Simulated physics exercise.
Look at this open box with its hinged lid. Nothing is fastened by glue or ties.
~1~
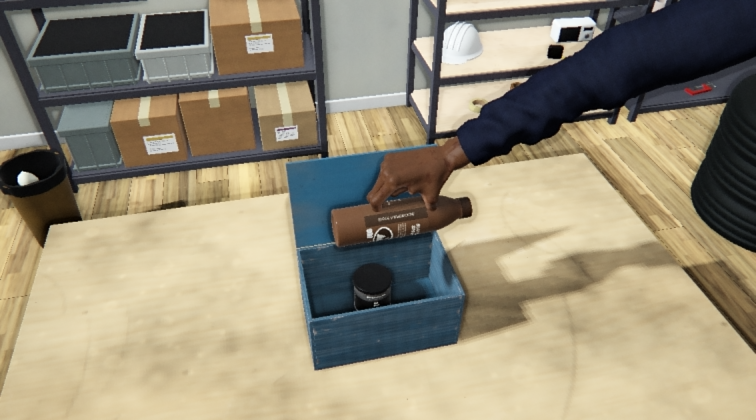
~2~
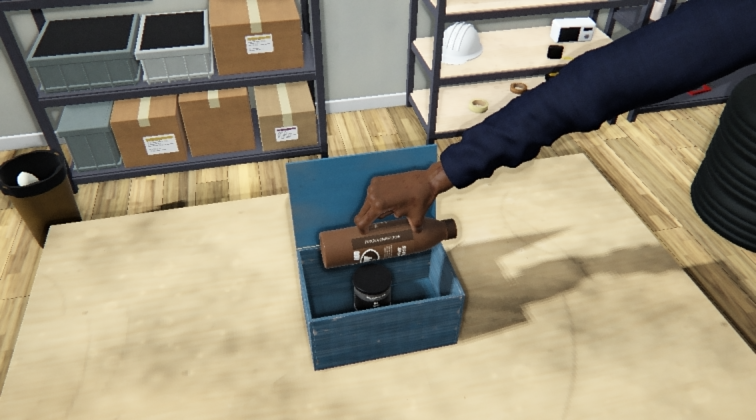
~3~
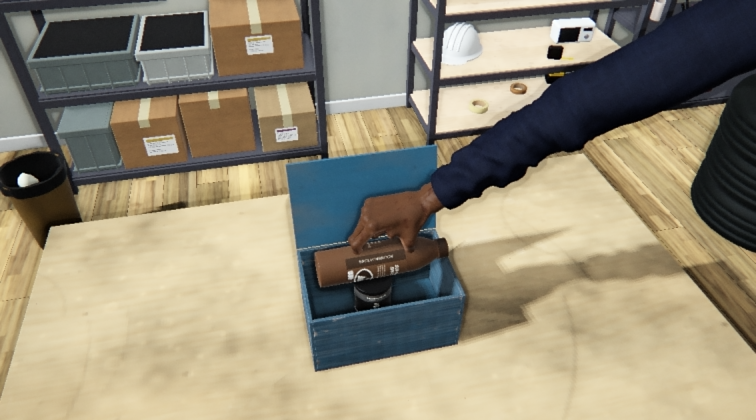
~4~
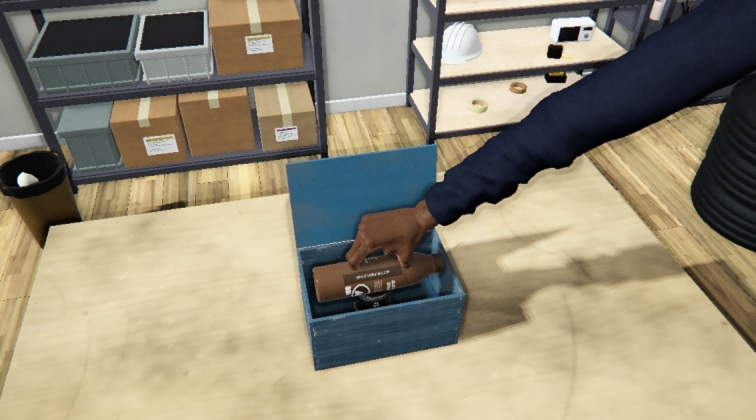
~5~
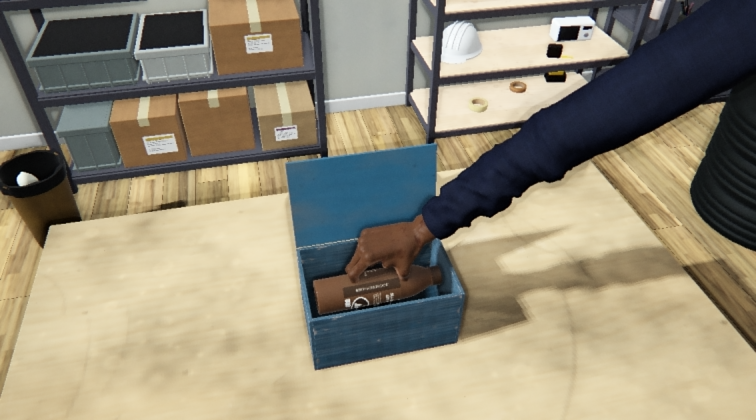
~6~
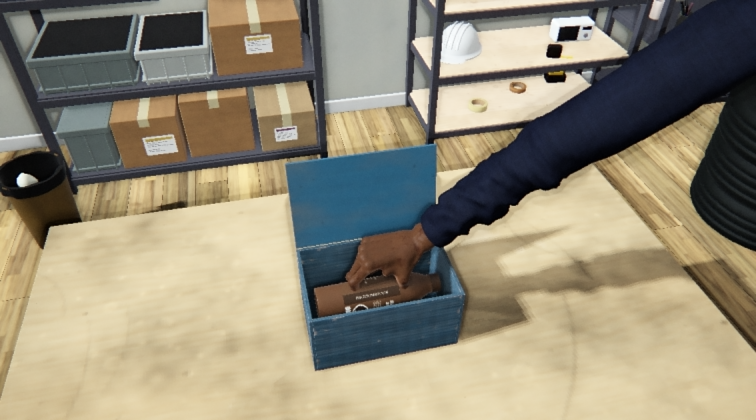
A hand lowers a brown bottle into an open blue box holding a black tin.
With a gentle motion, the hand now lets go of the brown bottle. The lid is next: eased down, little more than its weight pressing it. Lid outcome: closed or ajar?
Closed.
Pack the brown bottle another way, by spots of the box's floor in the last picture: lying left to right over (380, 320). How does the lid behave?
Then the lid comes down fully.
Then, 1.30 s after the last picture, lid 81° above the rim; brown bottle rolled about its own width near (378, 321).
Then, 1.80 s after the last picture, lid 31° above the rim; brown bottle rolled about its own width near (378, 321).
At rest, lid shut; moved from the start, brown bottle; black tin in place. Seen from the same camera at the end, brown bottle near (378, 321).
